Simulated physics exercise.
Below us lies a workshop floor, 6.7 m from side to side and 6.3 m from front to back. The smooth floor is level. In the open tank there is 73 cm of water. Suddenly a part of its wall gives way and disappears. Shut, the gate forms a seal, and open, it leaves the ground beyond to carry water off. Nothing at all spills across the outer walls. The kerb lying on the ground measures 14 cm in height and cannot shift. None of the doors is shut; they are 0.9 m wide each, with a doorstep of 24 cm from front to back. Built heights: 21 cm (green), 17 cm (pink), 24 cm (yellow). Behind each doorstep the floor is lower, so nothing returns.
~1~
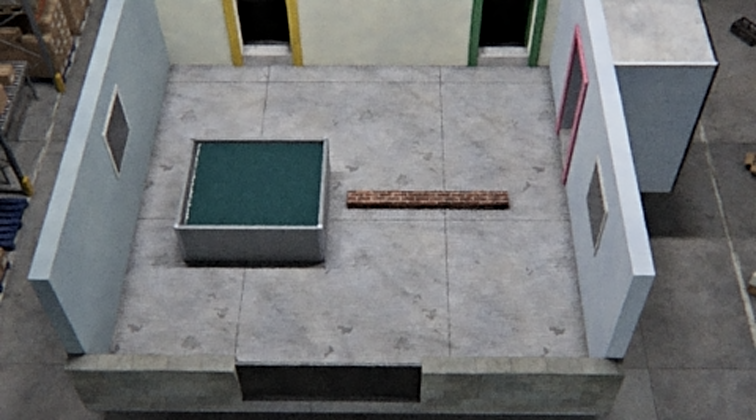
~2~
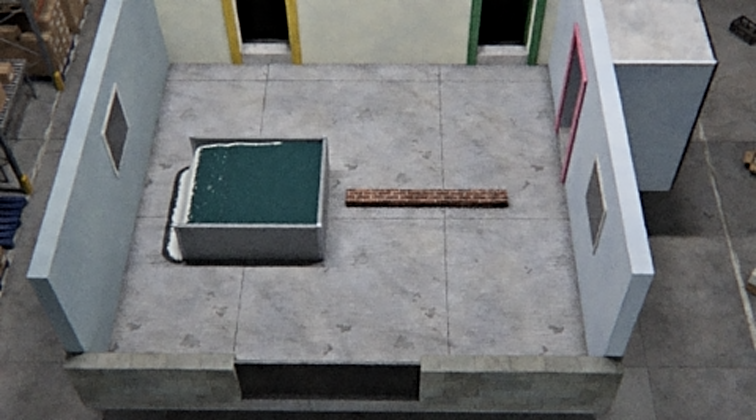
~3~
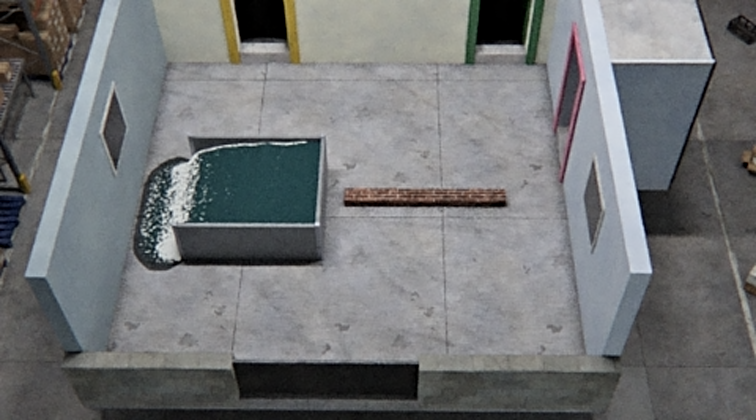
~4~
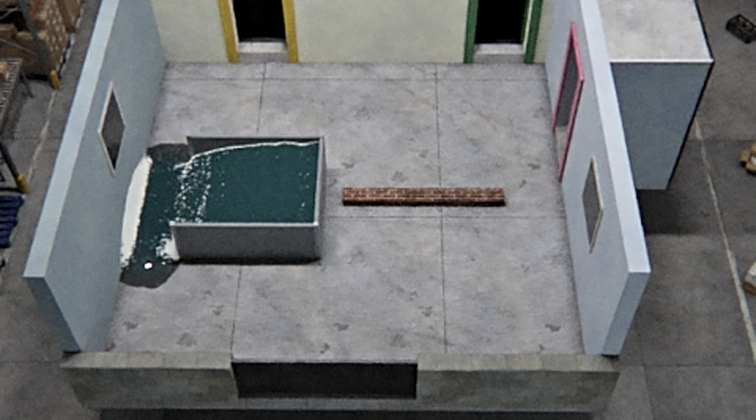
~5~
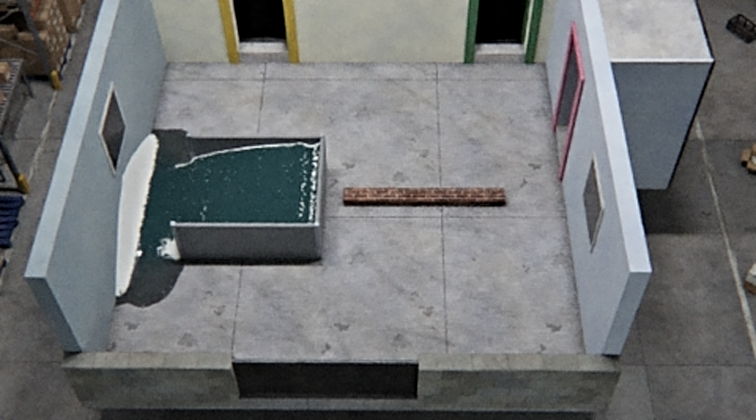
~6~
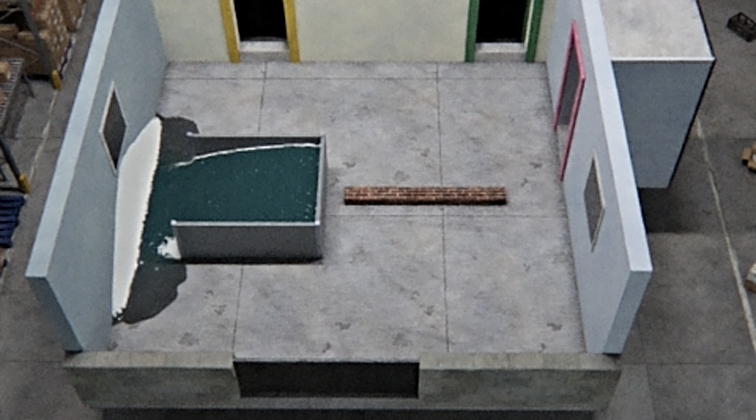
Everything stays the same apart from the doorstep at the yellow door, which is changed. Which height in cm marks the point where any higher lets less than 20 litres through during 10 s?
That point lies near 13 cm.
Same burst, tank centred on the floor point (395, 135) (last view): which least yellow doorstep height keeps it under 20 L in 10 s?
It should be around 14.5 cm high.
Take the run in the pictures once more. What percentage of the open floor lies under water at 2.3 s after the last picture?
Some 40 in a hundred.
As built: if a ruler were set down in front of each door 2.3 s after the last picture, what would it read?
Depth at green 0 cm, at pink 0 cm, at yellow 18 cm.
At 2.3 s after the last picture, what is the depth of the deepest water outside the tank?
Close to 30 centimetres.
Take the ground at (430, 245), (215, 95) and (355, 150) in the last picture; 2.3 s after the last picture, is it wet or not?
Okay, in order that's stayed dry, got wet and finally stayed dry.
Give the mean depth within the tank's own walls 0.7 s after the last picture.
Average depth: Approx. 36 cm.
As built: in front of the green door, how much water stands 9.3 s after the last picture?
You'd measure close to 10.0 cm there.
Then, 0.7 s after the last picture water covers 20 % of the floor, deepest (52 cm) near (147, 214); it has not reached the yellow door.
Then, 2.3 s after the last picture water covers 40 % of the floor, deepest (30 cm) near (103, 369); 18 cm at the yellow door, 0 litres in over its 24 cm doorstep.
Then, 9.3 s after the last picture water covers 95 % of the floor, deepest (12 cm) near (433, 68); 5 cm at the yellow door, 0 litres in over its 24 cm doorstep.
At the yellow door as built, the water peaked near 21 cm, 1.5 s after the last picture.
Run again over the same 10 s with other heights there, 32 litres in over 11 cm, 12 litres over 15 cm. The limit of 20 litres is kept from about 13 cm up.
